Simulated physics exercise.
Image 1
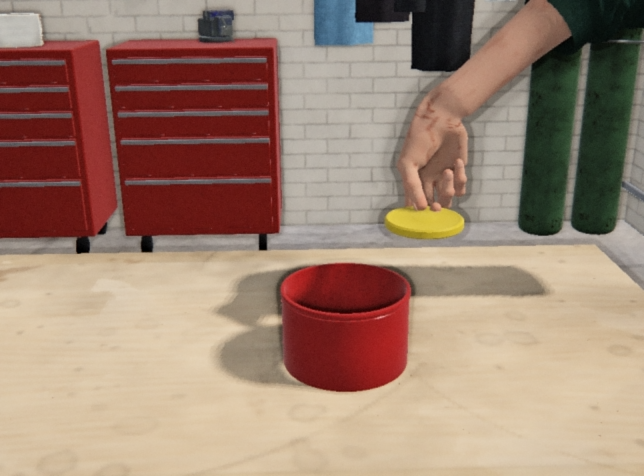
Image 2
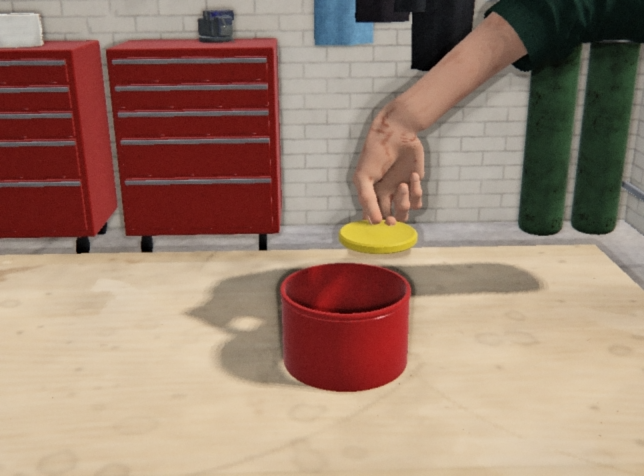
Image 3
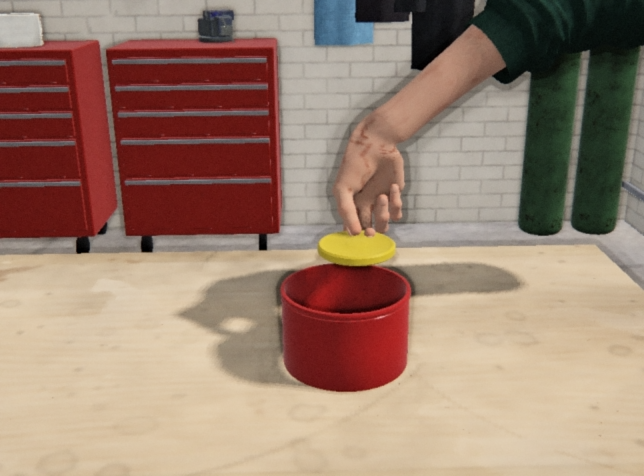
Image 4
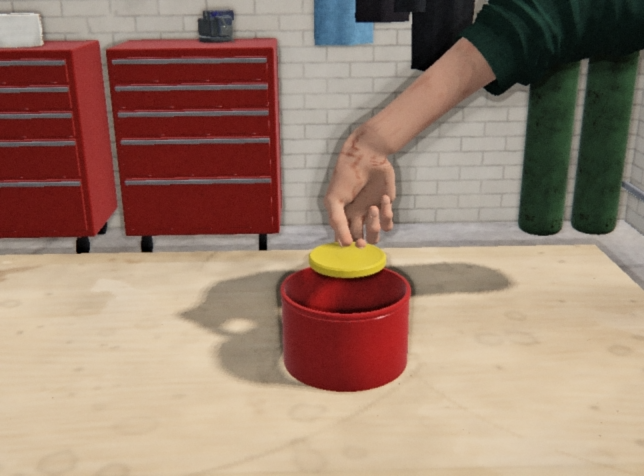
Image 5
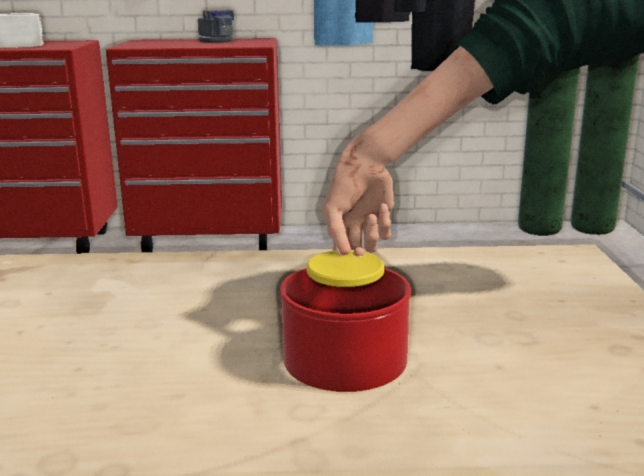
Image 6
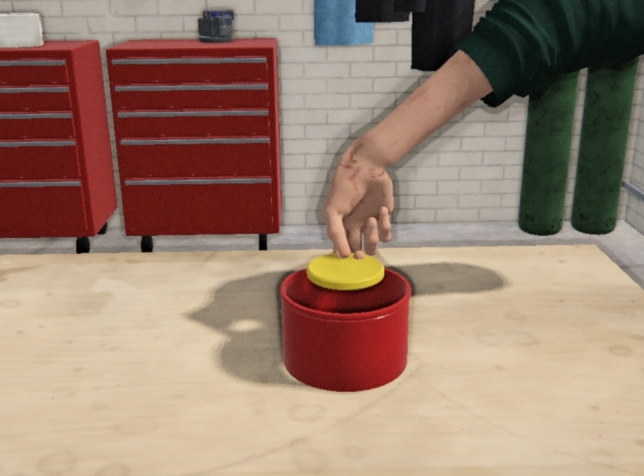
Workshop with red tool cabinets, a hand moving a yellow disc left and down to the mouth of a red jar.
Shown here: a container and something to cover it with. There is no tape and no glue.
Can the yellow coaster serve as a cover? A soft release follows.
No, it drops in.
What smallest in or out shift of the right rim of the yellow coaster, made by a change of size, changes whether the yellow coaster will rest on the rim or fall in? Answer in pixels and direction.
The switch happens after a rightward move of 24 pixels.
Then, 0.14 s past the last view, yellow coaster travelled a little near (345, 305).
Finally, the yellow coaster slips past the rim, near (345, 351).
